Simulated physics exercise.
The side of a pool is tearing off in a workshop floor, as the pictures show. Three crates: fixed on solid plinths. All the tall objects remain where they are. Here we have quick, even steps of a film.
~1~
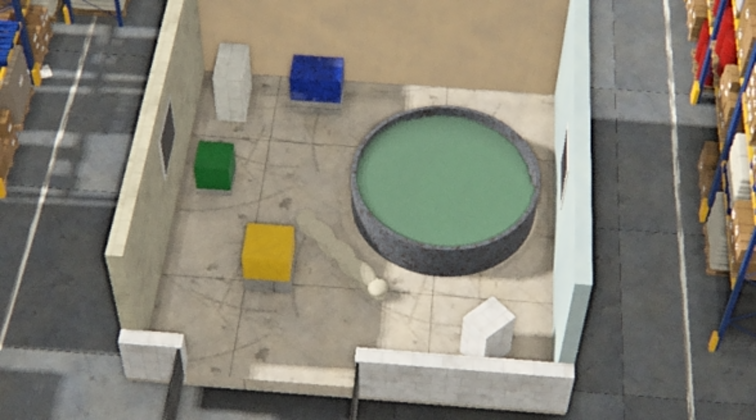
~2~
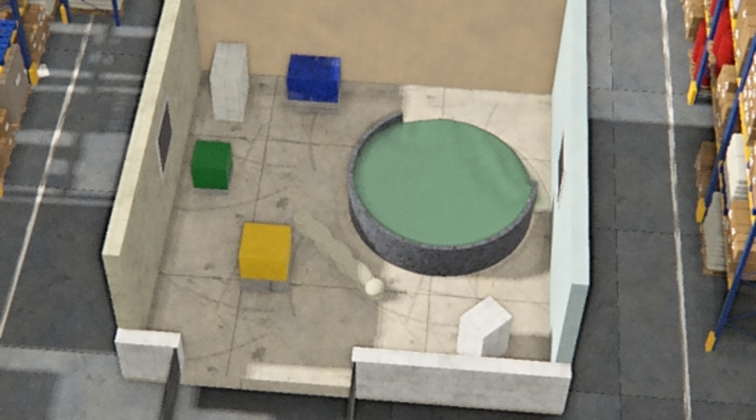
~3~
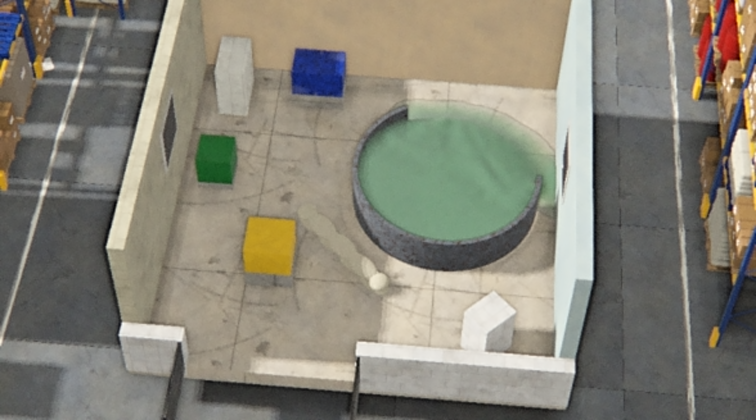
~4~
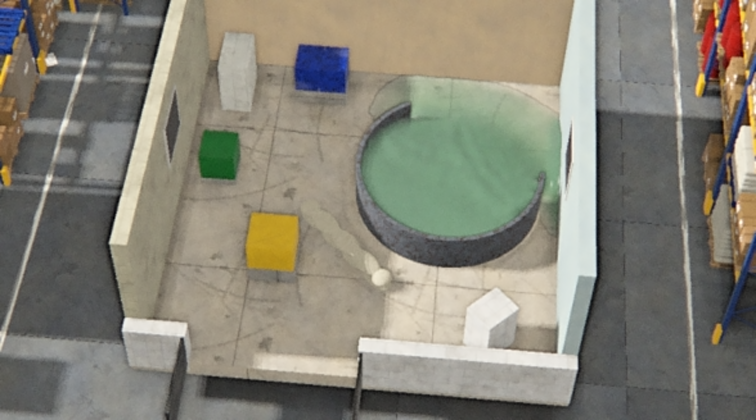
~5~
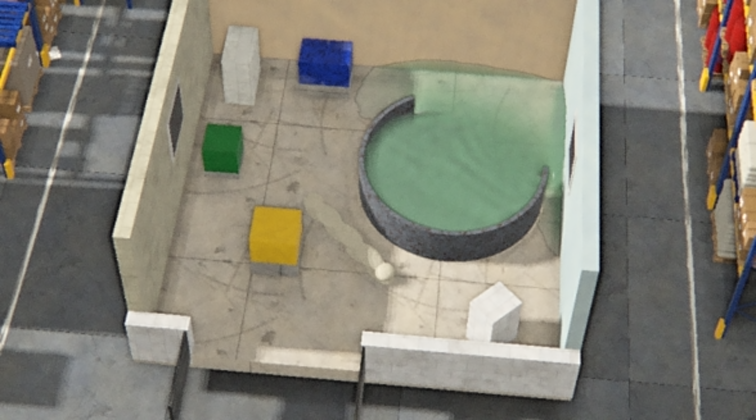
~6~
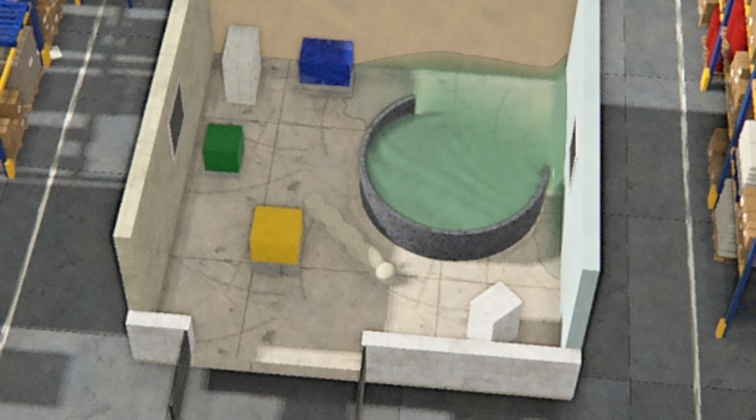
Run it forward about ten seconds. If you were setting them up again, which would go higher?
I'd say the green crate goes higher, the yellow crate can stay, the blue crate goes higher.
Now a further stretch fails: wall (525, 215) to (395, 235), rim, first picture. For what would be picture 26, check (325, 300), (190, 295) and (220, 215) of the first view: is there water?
In the order given, the spots are swamped, swamped and not soaked.
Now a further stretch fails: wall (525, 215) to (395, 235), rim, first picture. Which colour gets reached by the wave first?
The yellow crate.
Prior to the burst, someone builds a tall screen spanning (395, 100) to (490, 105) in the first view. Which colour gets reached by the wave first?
It's the crate marked blue.
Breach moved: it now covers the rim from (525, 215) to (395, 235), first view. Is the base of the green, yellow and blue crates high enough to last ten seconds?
The green crate is reached; the yellow crate is not reached; the blue crate is not reached.
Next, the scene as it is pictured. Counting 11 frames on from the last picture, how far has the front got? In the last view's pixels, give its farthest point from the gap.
My guess would be about (215, 53).
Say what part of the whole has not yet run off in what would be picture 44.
I reckon around 100 in a hundred.
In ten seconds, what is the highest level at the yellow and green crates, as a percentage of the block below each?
50 and 200 per cent, in that order.
A moment on, water covers 25 % of the floor; the green crate not reached, the yellow crate not reached, the blue crate water round its plinth.
Next, water covers 35 % of the floor; the green crate not reached, the yellow crate not reached, the blue crate water round its plinth.
Then, water covers 65 % of the floor; the green crate water round its plinth, the yellow crate water round its plinth, the blue crate water round its plinth.
Later, water covers 95 % of the floor; the green crate water round its plinth, the yellow crate water round its plinth, the blue crate water round its plinth.
In the end, water covers 100 % of the floor; the green crate was topped, the yellow crate stayed above the water, the blue crate was topped.
